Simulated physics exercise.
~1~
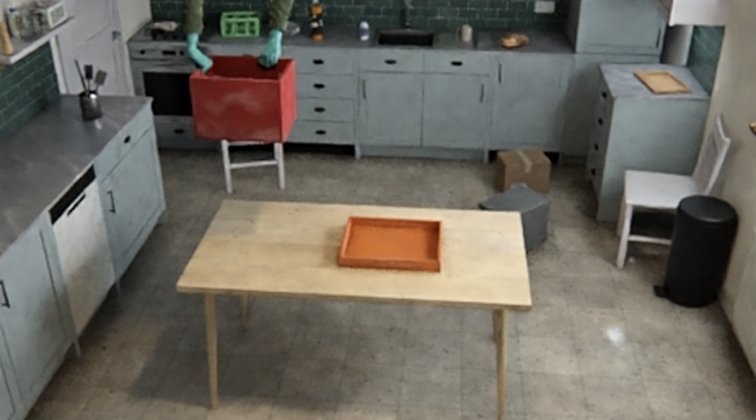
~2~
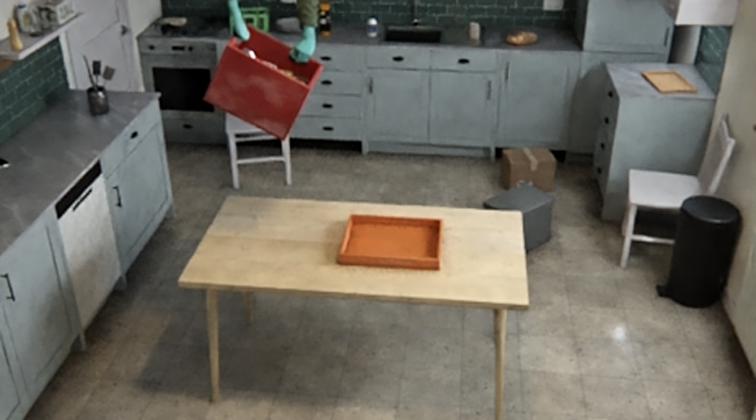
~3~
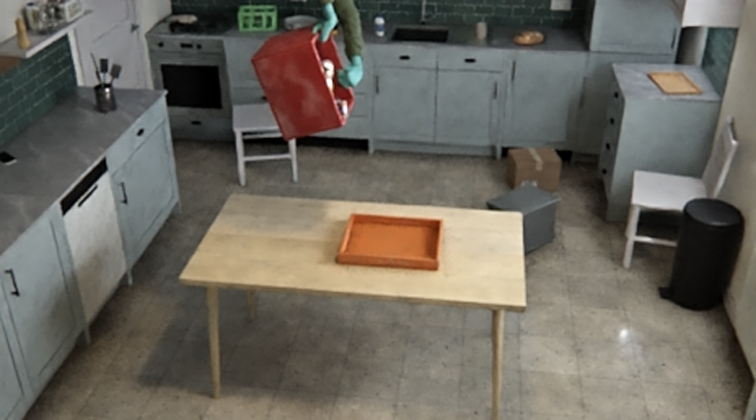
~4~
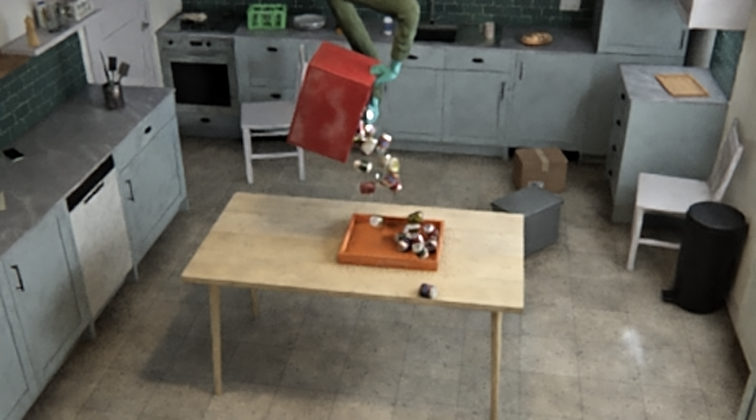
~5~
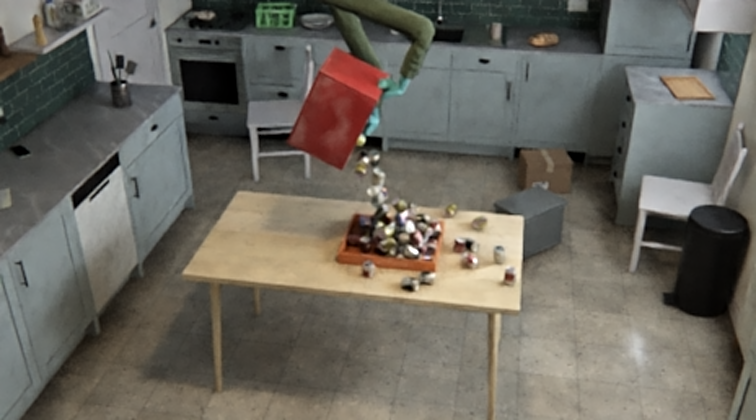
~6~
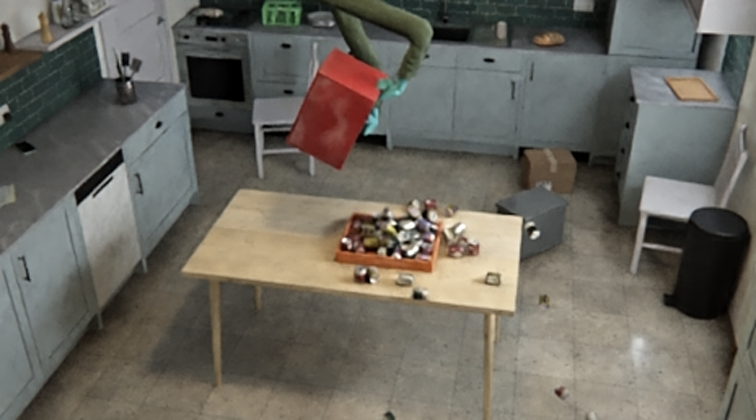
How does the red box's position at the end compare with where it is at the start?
At the start the red box is held upright toward the left, in front of the oven and drawers. By the end it is farther to the right, tipped well over above the back of the table.
